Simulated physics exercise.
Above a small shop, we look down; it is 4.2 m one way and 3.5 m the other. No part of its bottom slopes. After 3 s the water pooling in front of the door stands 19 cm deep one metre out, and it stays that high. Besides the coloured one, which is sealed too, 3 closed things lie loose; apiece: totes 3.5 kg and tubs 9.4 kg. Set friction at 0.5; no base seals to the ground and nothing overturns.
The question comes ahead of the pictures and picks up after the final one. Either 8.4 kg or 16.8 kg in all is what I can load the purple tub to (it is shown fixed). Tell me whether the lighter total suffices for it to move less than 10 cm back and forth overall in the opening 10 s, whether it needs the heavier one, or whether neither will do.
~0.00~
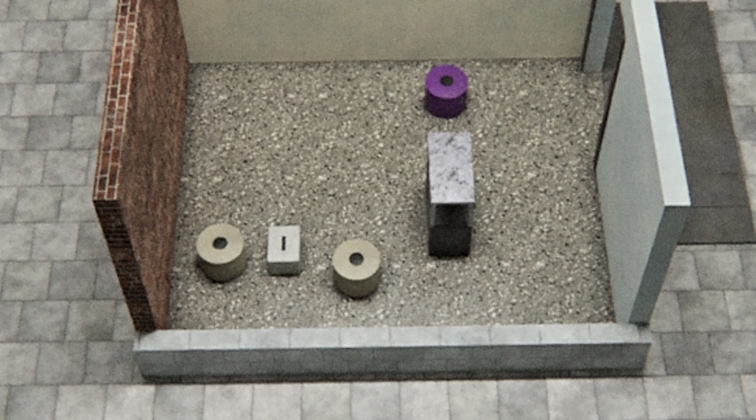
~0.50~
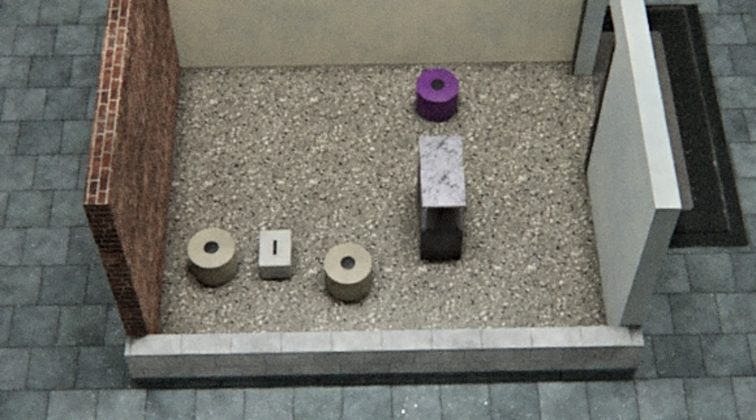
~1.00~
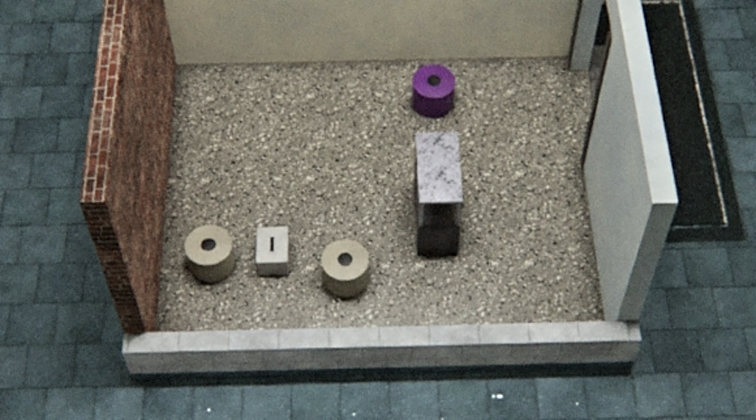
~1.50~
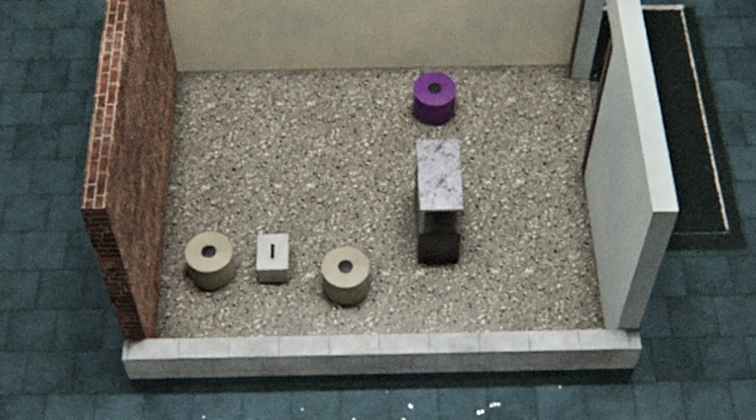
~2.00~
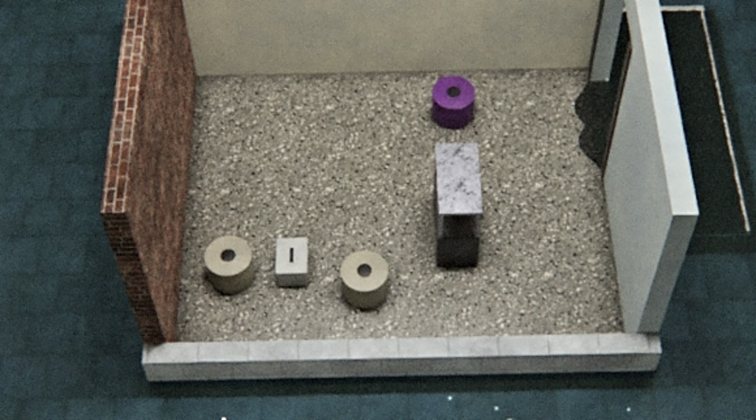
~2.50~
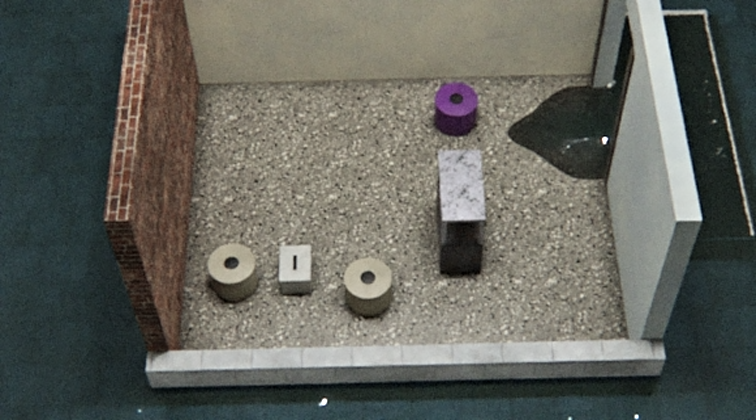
Neither will do.
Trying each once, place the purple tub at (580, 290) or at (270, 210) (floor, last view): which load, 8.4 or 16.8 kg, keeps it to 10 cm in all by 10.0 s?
In turn: The lighter mass suffices; no mass works.
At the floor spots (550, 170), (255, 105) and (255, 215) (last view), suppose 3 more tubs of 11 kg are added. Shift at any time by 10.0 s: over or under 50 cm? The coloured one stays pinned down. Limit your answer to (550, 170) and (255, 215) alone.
Above the mark, then above the mark.
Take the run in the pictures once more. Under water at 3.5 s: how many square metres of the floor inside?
Some 3.0 m2 of it.
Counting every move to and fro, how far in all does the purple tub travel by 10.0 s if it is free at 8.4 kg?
About 400 cm.
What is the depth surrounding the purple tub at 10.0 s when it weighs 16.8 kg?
Something like 9 centimetres.
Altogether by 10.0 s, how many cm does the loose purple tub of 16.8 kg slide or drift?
Roughly 100 centimetres altogether.
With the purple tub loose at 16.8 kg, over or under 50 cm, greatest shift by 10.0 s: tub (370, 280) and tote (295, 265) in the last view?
In sequence, not exceeded; exceeded.
After 3.5 s the purple tub would be 9 cm from its start with 8.4 kg and 0 cm from its start with 16.8 kg; 5 cm of water round it then.
After 4.5 s the purple tub would be 76 cm from its start with 8.4 kg and 19 cm from its start with 16.8 kg; 7 cm of water round it then.
After 7.0 s the purple tub would be 236 cm from its start with 8.4 kg and 62 cm from its start with 16.8 kg; 6 cm of water round it then.
After 10.0 s the purple tub would be 324 cm from its start with 8.4 kg and 94 cm from its start with 16.8 kg; 9 cm of water round it then.
